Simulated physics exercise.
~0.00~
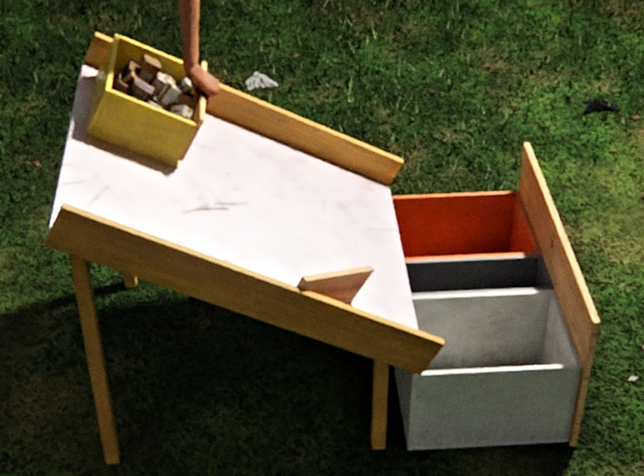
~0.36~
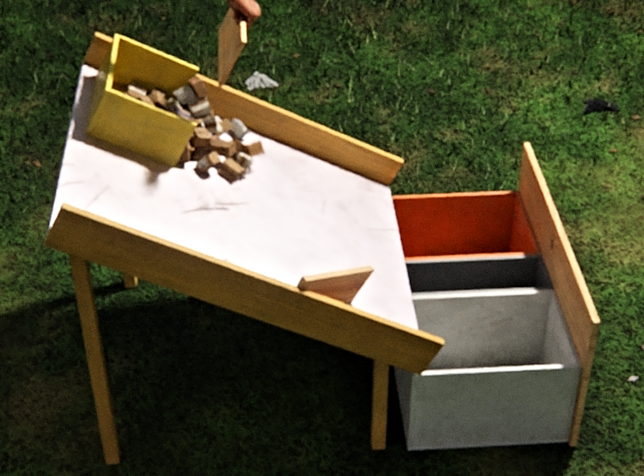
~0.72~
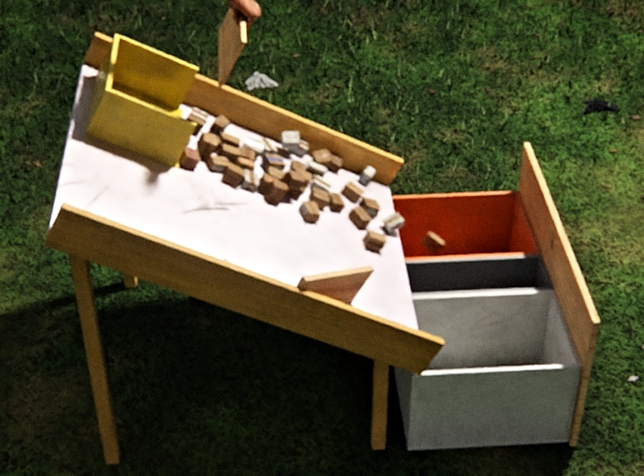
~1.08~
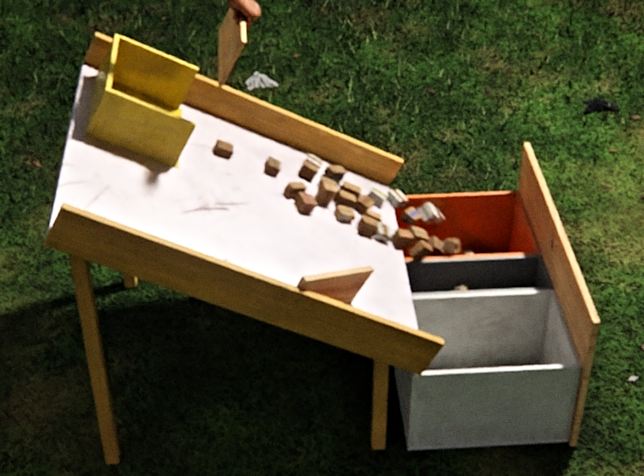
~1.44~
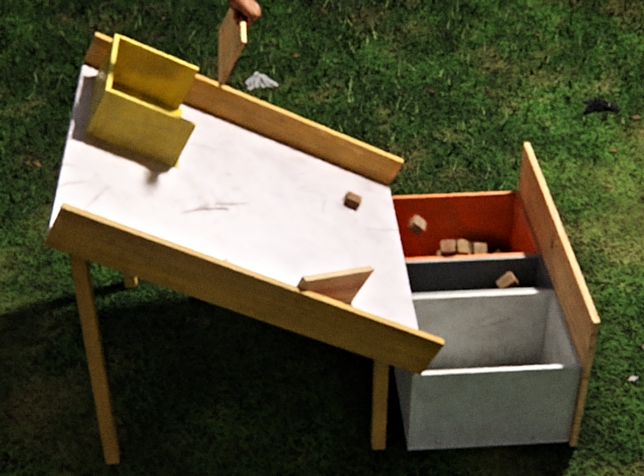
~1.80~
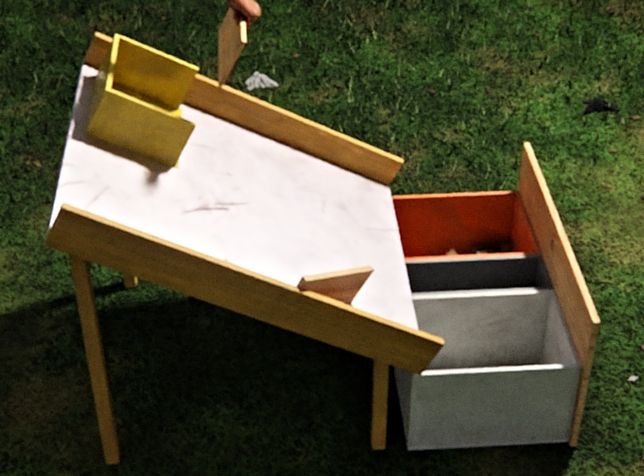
On a grassy lawn, a hand lifted the gate from a yellow pen atop a sloping table, and little wooden blocks tumbled down to the right, most dropping into the orange tub and a few into the grey one, leaving the slope empty.
